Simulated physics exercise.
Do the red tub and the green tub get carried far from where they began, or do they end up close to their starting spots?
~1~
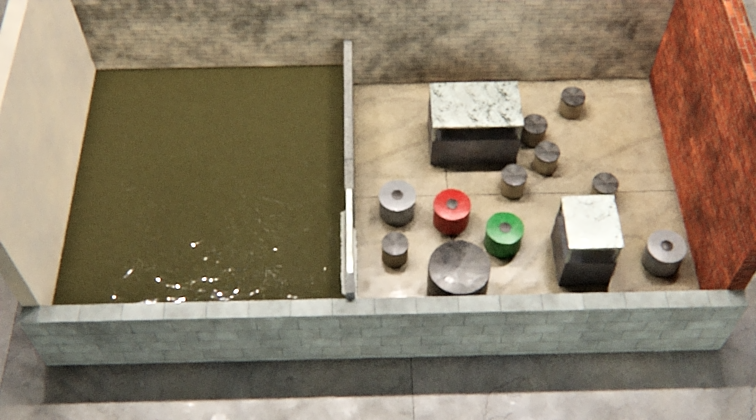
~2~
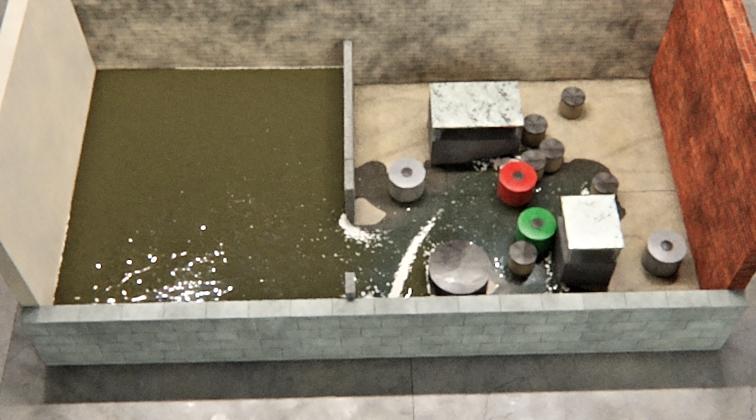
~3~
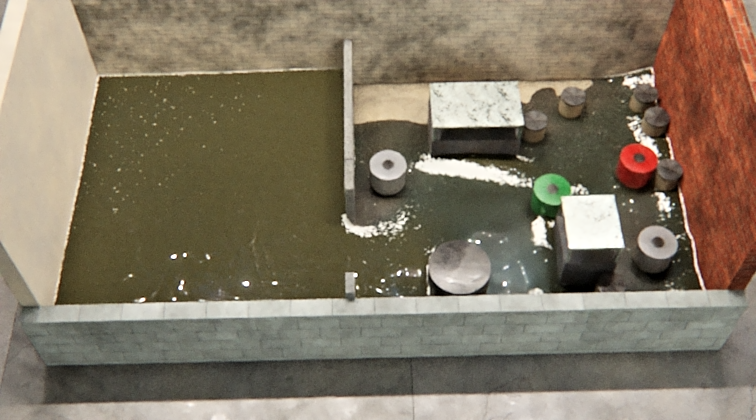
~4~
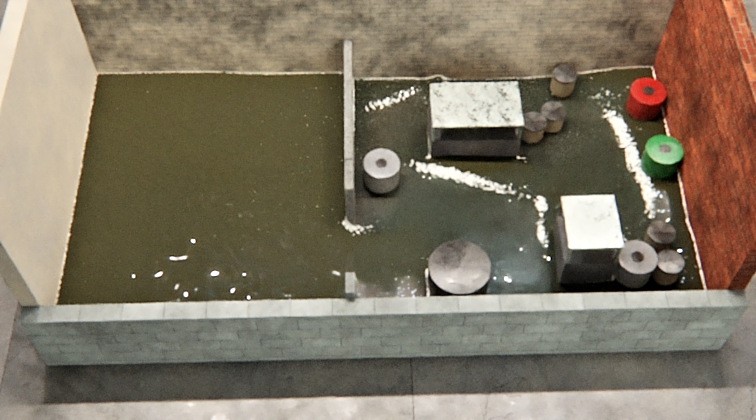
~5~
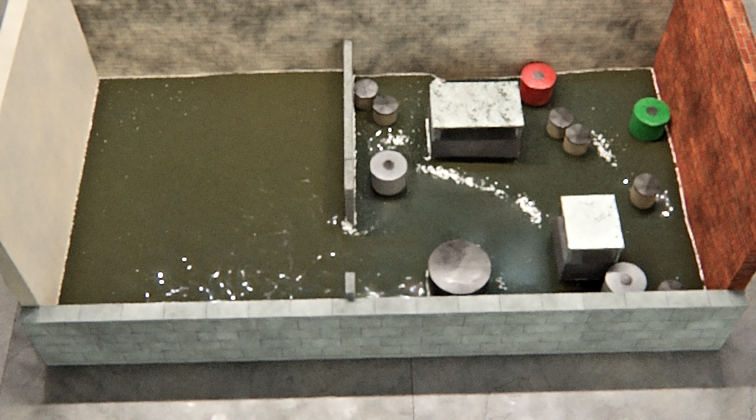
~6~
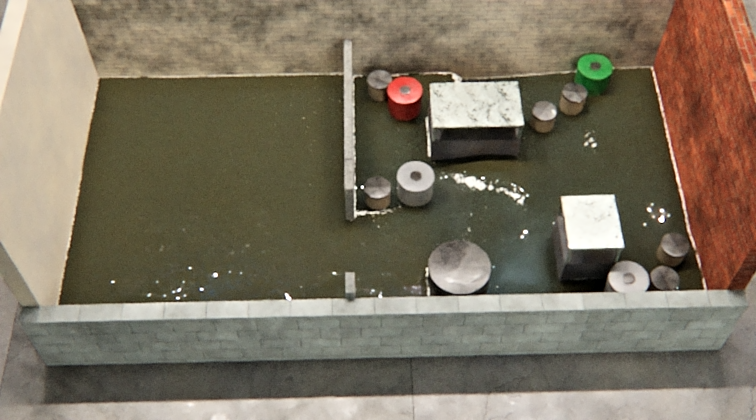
Both get carried far from where they began. They end up afloat near the back wall, the red one on the left side of the right room and the green one toward the right.
